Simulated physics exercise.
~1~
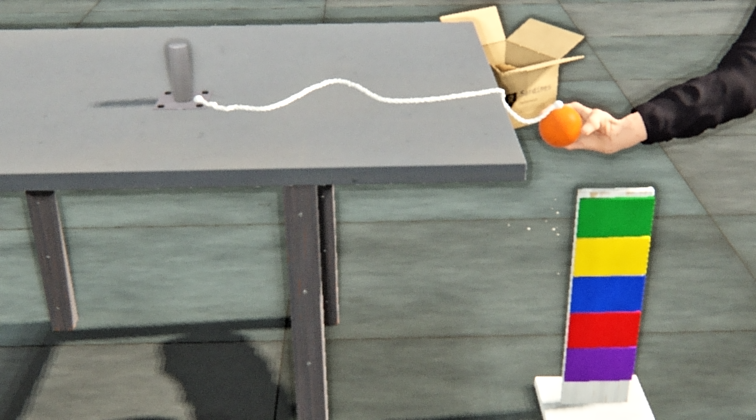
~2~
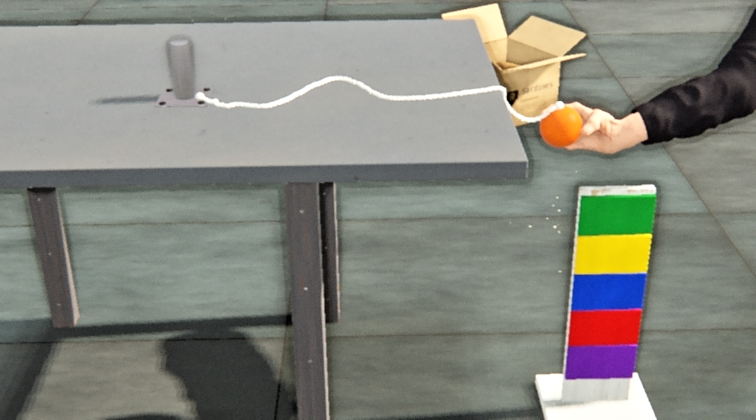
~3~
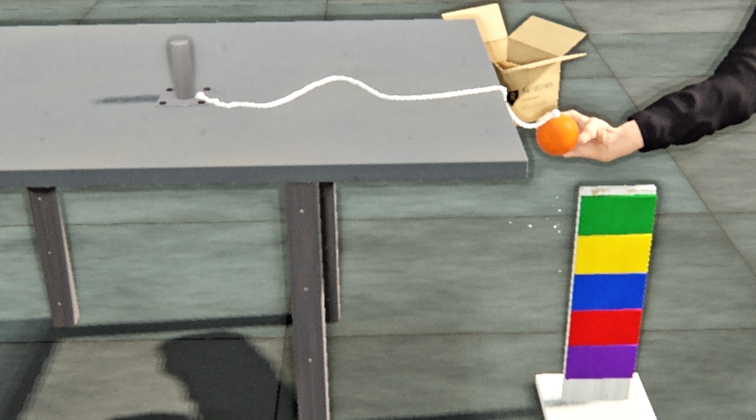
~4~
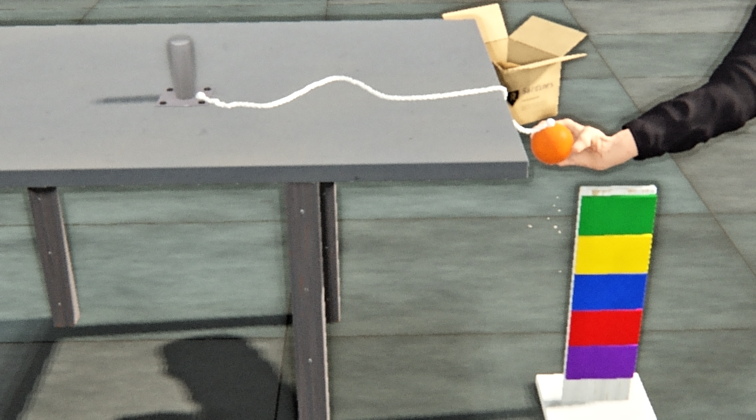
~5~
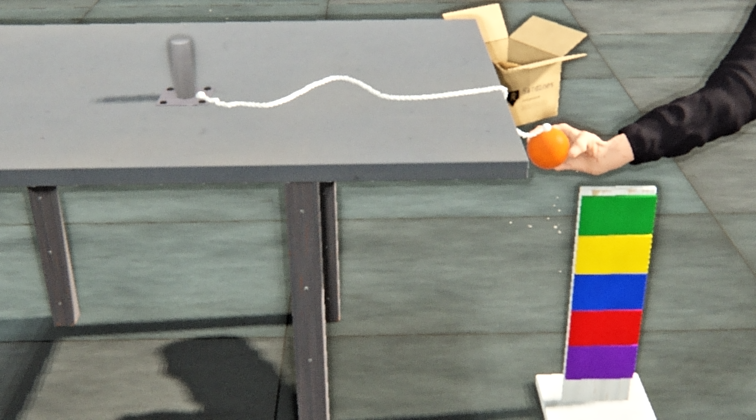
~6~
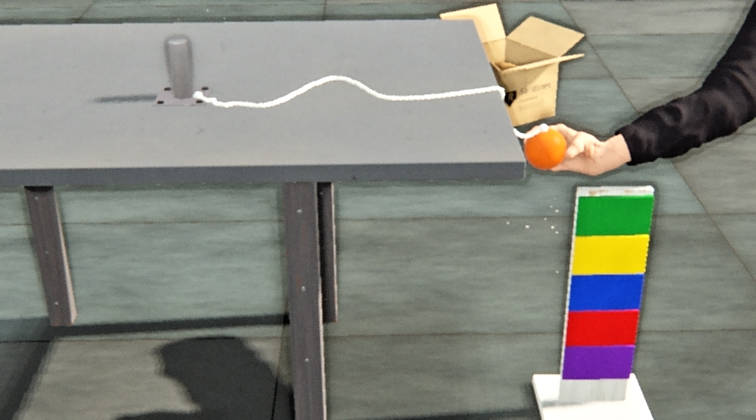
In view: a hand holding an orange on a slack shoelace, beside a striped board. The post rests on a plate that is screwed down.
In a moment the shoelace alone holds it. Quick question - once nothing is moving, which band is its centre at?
The yellow band, I would say.
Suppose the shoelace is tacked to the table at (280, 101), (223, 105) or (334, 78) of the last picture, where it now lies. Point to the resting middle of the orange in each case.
In order: (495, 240), then (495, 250), then (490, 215).
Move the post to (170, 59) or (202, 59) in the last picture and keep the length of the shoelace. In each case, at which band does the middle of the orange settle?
Case by case: Green, then yellow.
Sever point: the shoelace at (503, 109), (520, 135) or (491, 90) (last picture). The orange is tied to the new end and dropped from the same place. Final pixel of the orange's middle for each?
Try by try, the places come out as (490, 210), (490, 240) and (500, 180).
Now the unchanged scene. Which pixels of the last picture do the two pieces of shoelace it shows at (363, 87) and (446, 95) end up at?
They finish close to (433, 94) and close to (502, 127).
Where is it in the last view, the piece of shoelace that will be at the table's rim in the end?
(419, 98).
Soon after, orange near (527, 251); level with yellow.
After that, orange near (456, 258); level with yellow.
And then, orange near (504, 267); level with yellow.
In the end, orange near (500, 270); level with yellow. The shoelace holds its middle at yellow.
